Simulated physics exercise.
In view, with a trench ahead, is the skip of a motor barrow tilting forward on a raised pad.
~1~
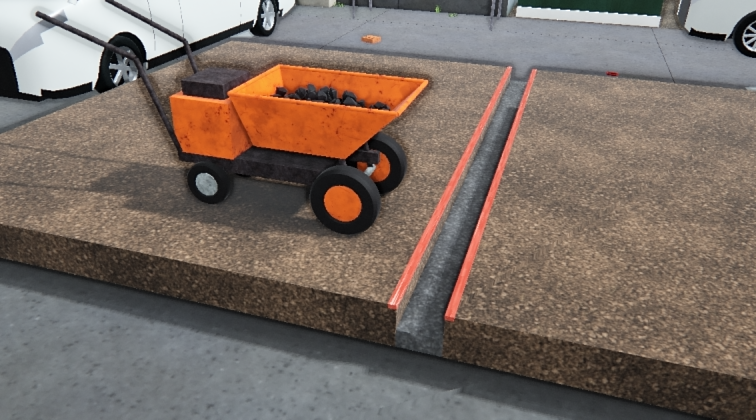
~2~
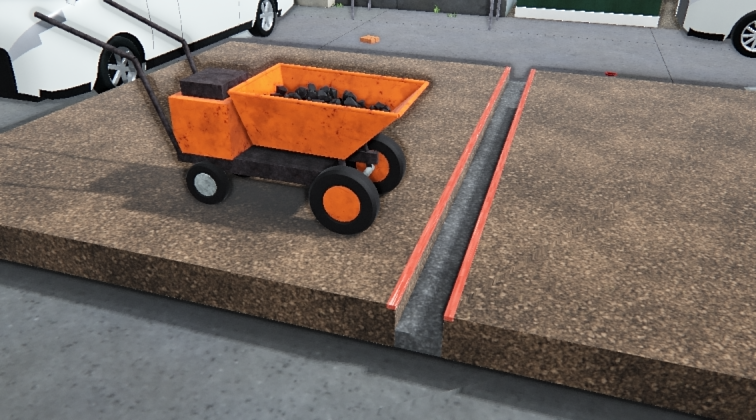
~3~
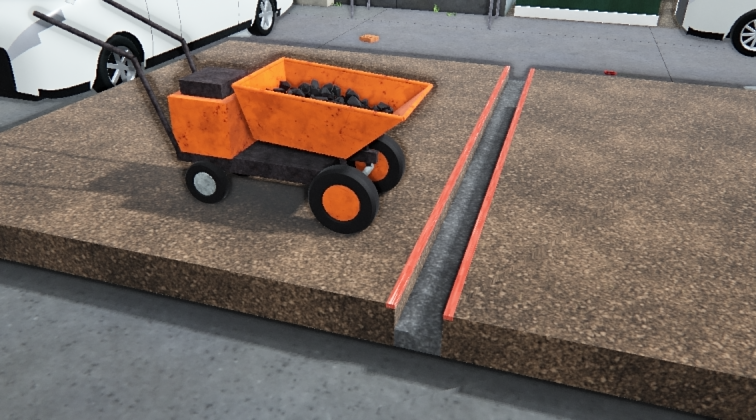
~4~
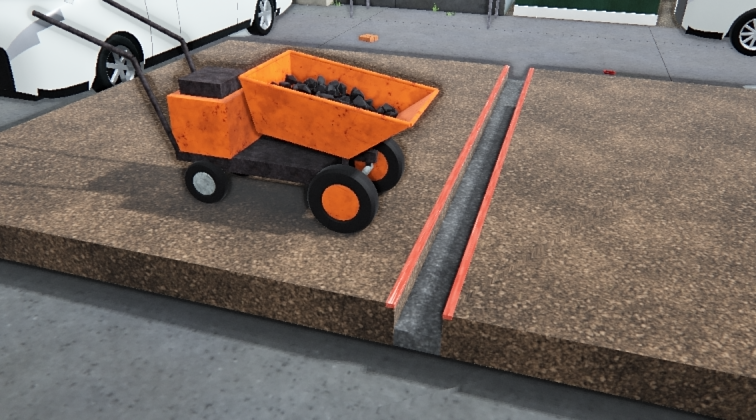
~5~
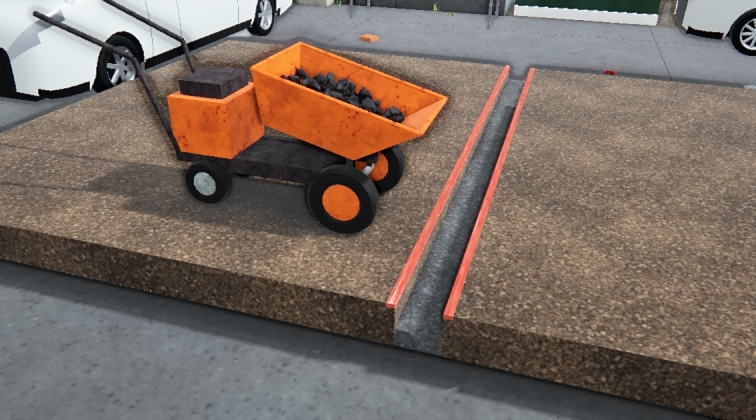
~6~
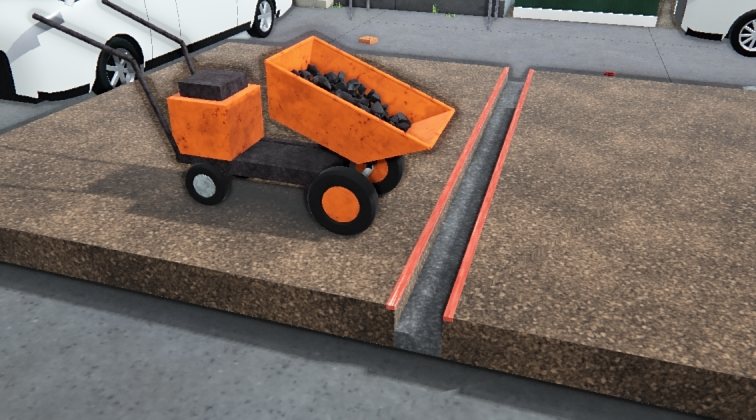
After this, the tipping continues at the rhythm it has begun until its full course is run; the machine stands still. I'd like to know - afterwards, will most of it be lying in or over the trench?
No: The trench is left with a minor part of the load.
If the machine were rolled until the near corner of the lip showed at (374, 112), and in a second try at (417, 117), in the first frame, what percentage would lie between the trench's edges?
In turn 60 and 0 in a hundred.
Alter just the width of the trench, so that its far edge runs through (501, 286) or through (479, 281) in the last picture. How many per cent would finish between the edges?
Roughly 80 percent first and 60 percent second.
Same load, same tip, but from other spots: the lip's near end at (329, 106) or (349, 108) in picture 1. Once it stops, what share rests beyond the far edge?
First some 0, then 0 per cent.
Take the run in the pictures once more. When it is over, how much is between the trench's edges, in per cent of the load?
I'd estimate close to 25 per cent.
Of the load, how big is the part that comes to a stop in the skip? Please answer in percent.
Close to 35 per cent, give or take.
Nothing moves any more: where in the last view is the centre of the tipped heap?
Somewhere around (487, 228) in the final view.
Shortly afterwards, skip tipped steeply; the whole lot in the skip.
Next, skip tipped right over; near two thirds in the skip; a little in or heaped over the trench; near a quarter beyond it.
Some moments later, skip tipped right over; near a third in the skip; near a quarter in or heaped over the trench; near a third beyond it.
In the end, skip tipped right over; near a third in the skip; near a quarter in or heaped over the trench; near a third beyond it.
